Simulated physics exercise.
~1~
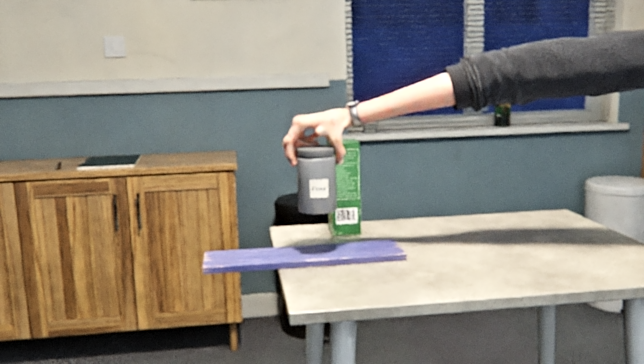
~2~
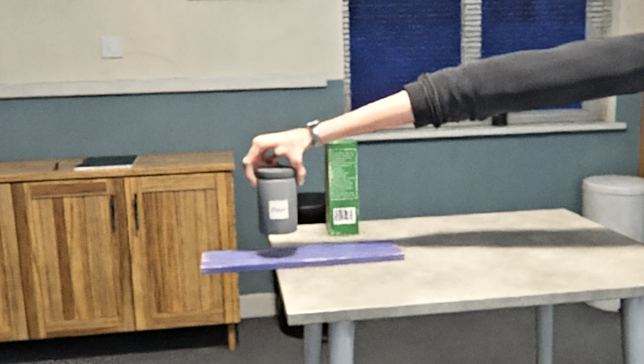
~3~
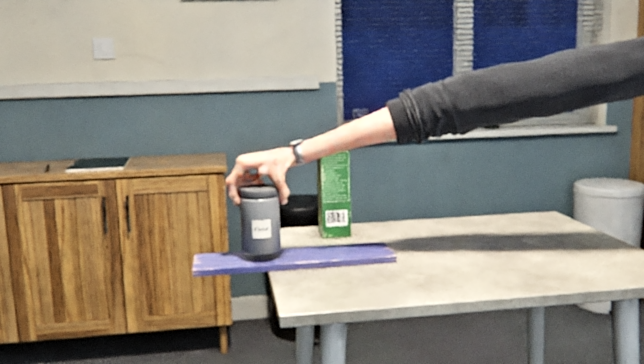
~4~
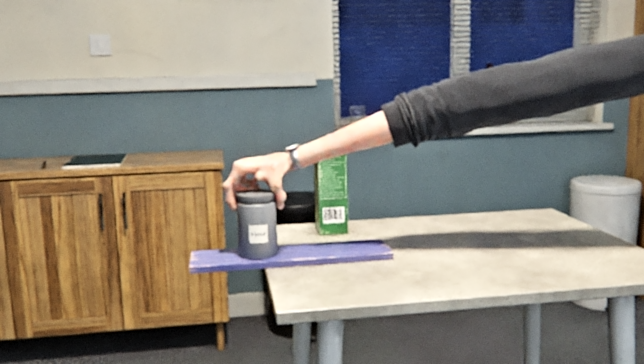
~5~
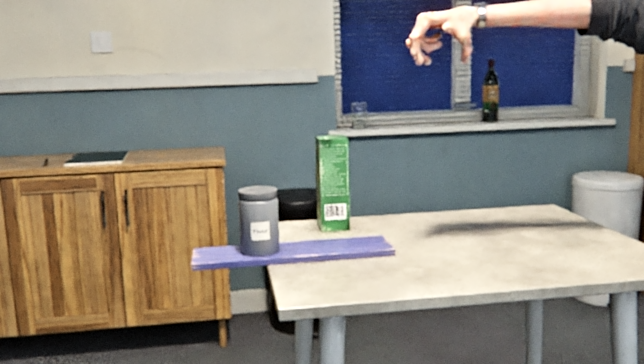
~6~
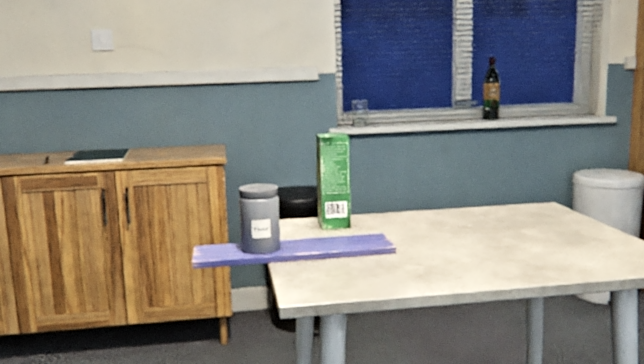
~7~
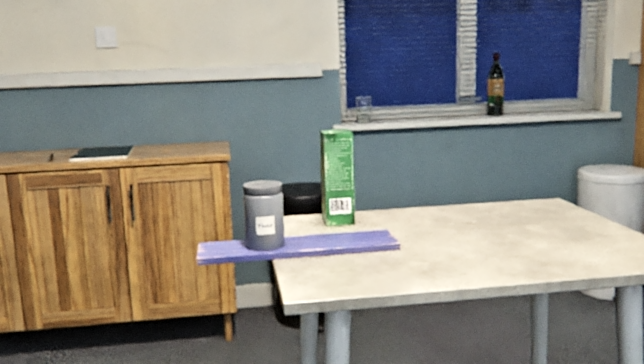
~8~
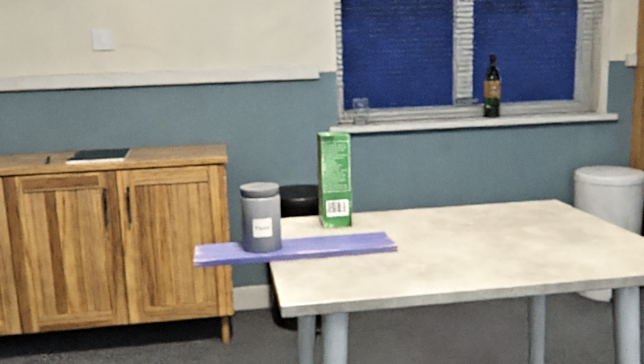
A grey jar was lowered leftward by a hand onto the overhanging end of a blue board on a table, near a green carton. The hand let go and drew away, and the board stayed balanced with the jar standing upright on it.
